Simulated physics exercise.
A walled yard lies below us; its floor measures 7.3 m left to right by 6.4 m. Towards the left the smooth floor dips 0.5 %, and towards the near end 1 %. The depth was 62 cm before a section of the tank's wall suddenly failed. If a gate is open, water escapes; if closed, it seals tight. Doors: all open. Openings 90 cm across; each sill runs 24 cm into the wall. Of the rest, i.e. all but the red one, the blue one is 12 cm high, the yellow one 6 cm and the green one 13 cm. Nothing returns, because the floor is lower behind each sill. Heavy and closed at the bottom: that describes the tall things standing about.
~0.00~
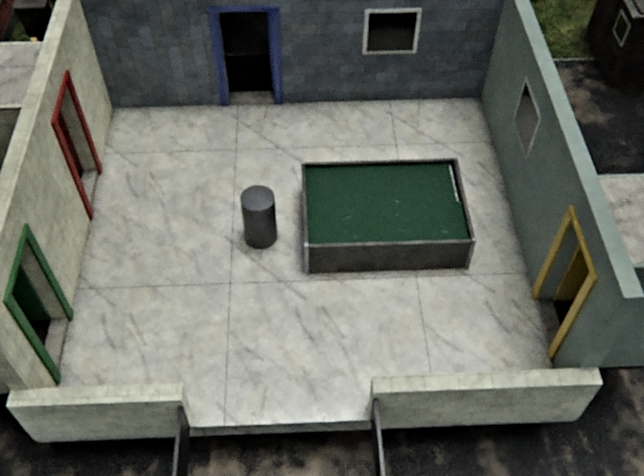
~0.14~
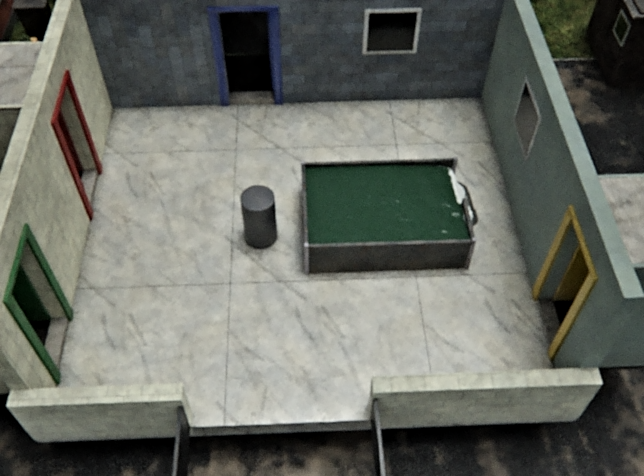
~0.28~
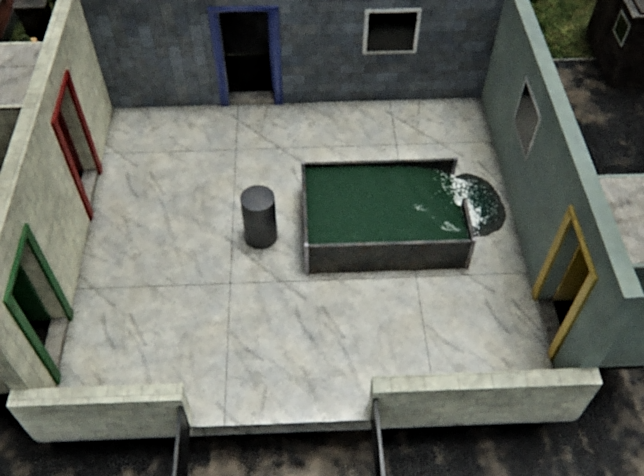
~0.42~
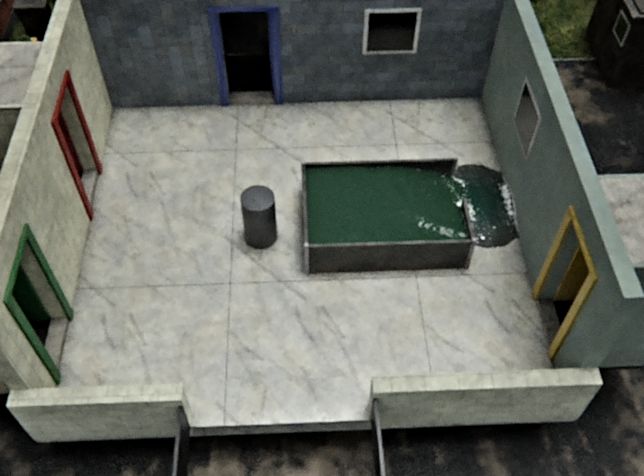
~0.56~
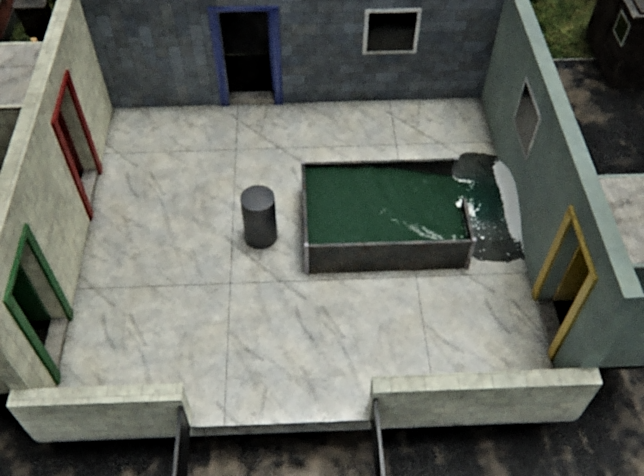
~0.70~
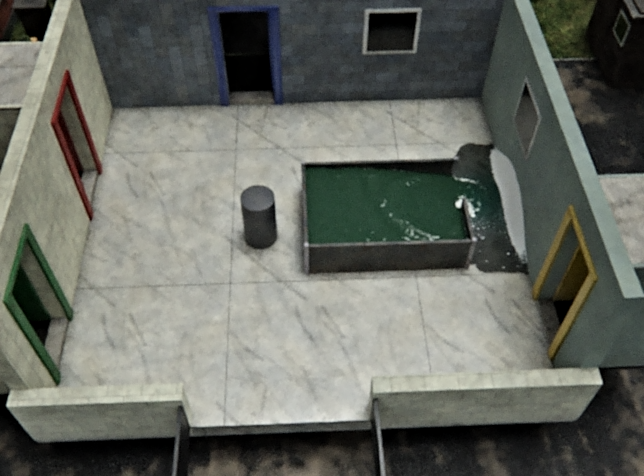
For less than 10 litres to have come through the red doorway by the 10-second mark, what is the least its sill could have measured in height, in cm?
7 cm or so.
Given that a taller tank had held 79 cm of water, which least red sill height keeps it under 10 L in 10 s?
I'd go with near 10.0 cm then.
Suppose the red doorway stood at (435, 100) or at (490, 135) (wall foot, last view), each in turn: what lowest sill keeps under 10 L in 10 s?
Around 22 and 11.0 cm respectively.
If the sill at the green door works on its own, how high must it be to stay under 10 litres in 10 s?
The green door needs around 7.0 cm.
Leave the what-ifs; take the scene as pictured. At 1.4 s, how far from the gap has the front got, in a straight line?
Front distance: Approx. 3.0 m.
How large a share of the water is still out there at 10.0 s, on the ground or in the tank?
I'd put it at about 96 per cent.
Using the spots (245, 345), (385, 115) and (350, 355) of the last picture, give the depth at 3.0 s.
Respectively 0 cm, 11 cm and 0 cm.
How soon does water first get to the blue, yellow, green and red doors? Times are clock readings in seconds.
The blue door at 3.2 s, the yellow door at 1.2 s, the green door at 6.5 s, the red door at 5.5 s.
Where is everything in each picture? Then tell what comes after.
The tank at (384, 203) is whole and still, 62 cm deep; the red door at (80, 153) is dry, in the first picture.
The front is at (472, 222), 0.3 m from the gap at (454, 197); 0.2 m2 of floor is wet, 62 cm left at the back, in the second picture.
Water pours out at (454, 199) and has run 0.8 m, to (501, 212); about 9 cm deep outside, 62 cm at the back, in the third picture.
Water pours out at (454, 199) and has run 1.0 m, to (501, 176); about 9 cm deep outside, 62 cm at the back, in the fourth picture.
The gap is at (454, 199), the front 1.2 m out at (522, 254); the back of the tank holds 62 cm, in the fifth picture.
The front is at (526, 269), 1.4 m from the gap at (454, 199); 2.0 m2 of floor is wet, 62 cm left at the back; the red door at (80, 153), 6.3 m from the gap, is still 6.4 m from the nearest water, in the sixth picture.
After 1.4 s water covers 10 % of the floor, deepest (46 cm) near (503, 197); it has not reached the red door.
After 3.0 s water covers 30 % of the floor, deepest (34 cm) near (506, 204); it has not reached the red door.
After 10.0 s water covers 95 % of the floor, deepest (15 cm) near (51, 416); 8 cm at the red door, 0 litres in over its 16 cm sill.
At the red door as built, the water arrived by 5.4 s and peaked near 9 cm at 9.0 s.
With a sill of 6.5 cm, 15 litres would have come in within the 10 s; with 7.5 cm, 6 litres. So under 10 litres takes about 7 cm.
